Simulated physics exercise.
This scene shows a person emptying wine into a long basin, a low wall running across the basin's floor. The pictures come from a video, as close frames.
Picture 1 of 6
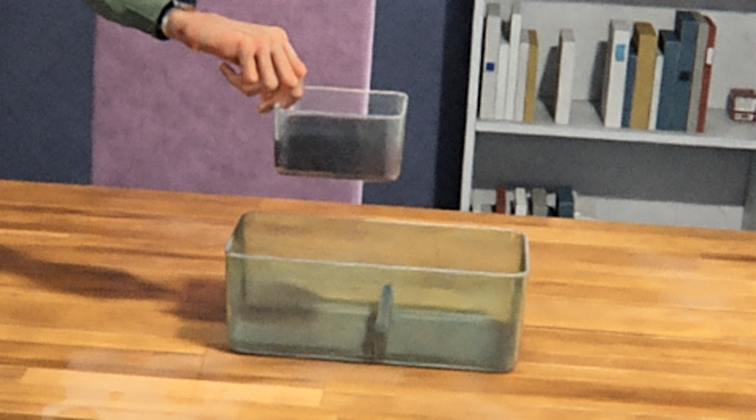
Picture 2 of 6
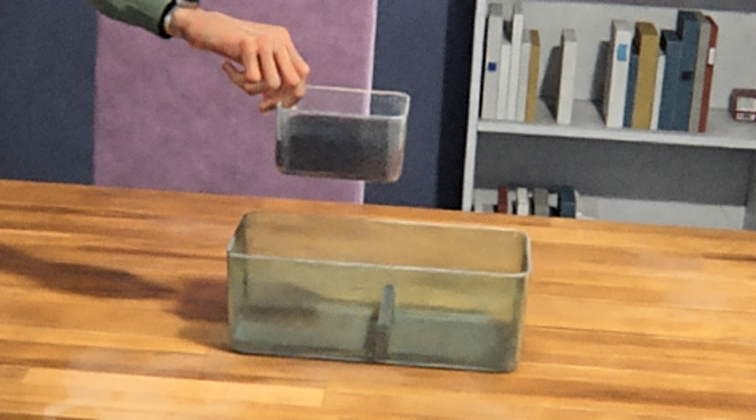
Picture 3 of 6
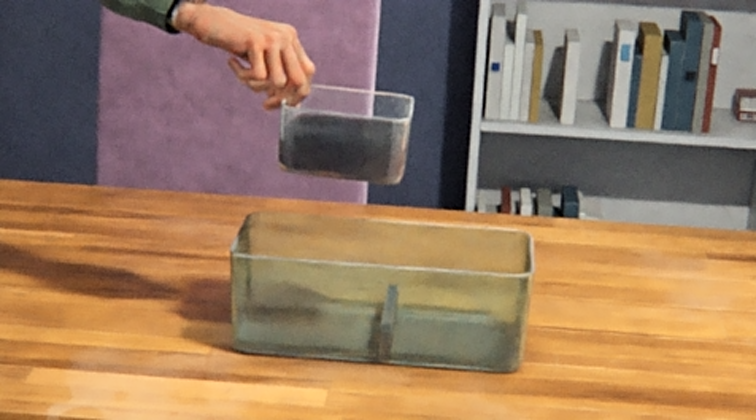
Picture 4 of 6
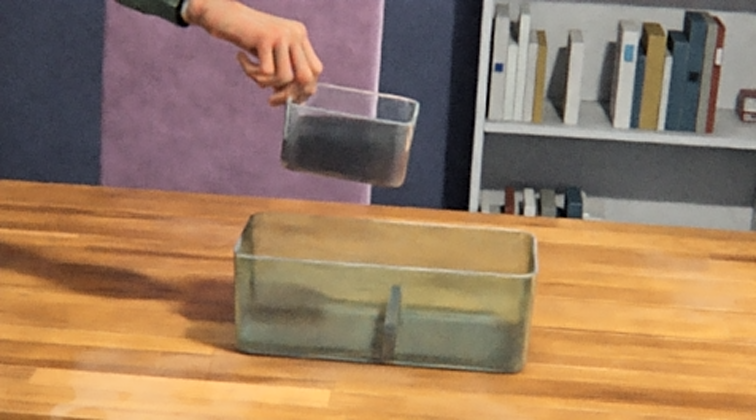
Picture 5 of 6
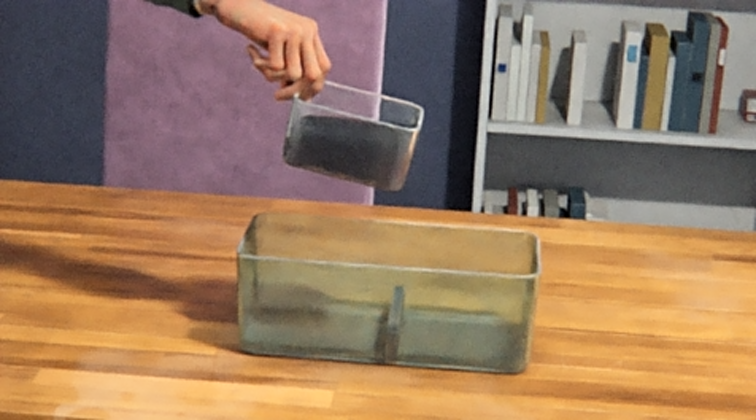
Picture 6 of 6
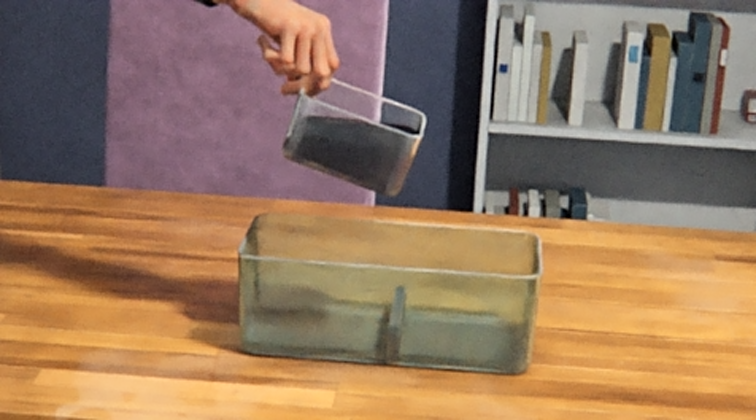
Above a wooden table, a hand held a small clear container of dark wine over a long glass basin with a low wall across its floor, then slowly tilted the container to the right.
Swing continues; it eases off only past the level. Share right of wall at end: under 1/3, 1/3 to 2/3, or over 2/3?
Over 2/3.
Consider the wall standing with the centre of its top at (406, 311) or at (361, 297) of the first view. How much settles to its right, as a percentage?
Roughly 65 per cent first and roughly 95 per cent second.
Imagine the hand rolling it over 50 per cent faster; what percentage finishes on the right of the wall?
Roughly 75 in a hundred.
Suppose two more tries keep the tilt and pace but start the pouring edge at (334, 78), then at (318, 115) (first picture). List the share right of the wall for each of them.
Close to 40 in a hundred, then close to 5 in a hundred.
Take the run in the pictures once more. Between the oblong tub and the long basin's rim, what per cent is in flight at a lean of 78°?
Close to 35 in a hundred.
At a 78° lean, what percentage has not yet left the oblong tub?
Some 45 in a hundred has yet to spill out.
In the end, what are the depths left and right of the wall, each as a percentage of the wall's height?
Once it is still, the left part shows 10 per cent and the right part 60.
A moment on, the oblong tub is tipped on its side and 44 per cent is still to pour, 0 is left of the wall and 21 right of it.
Next, the oblong tub is tipped right over and 5 per cent is still to pour, 8 is left of the wall and 79 right of it.
Then the oblong tub is tipped right over and 0 per cent is still to pour, 11 is left of the wall and 88 right of it.
Later the oblong tub is tipped right over and 0 per cent is still to pour, 11 is left of the wall and 88 right of it.
At rest 11 per cent lies left of the wall, 88 right of it and 1 outside.
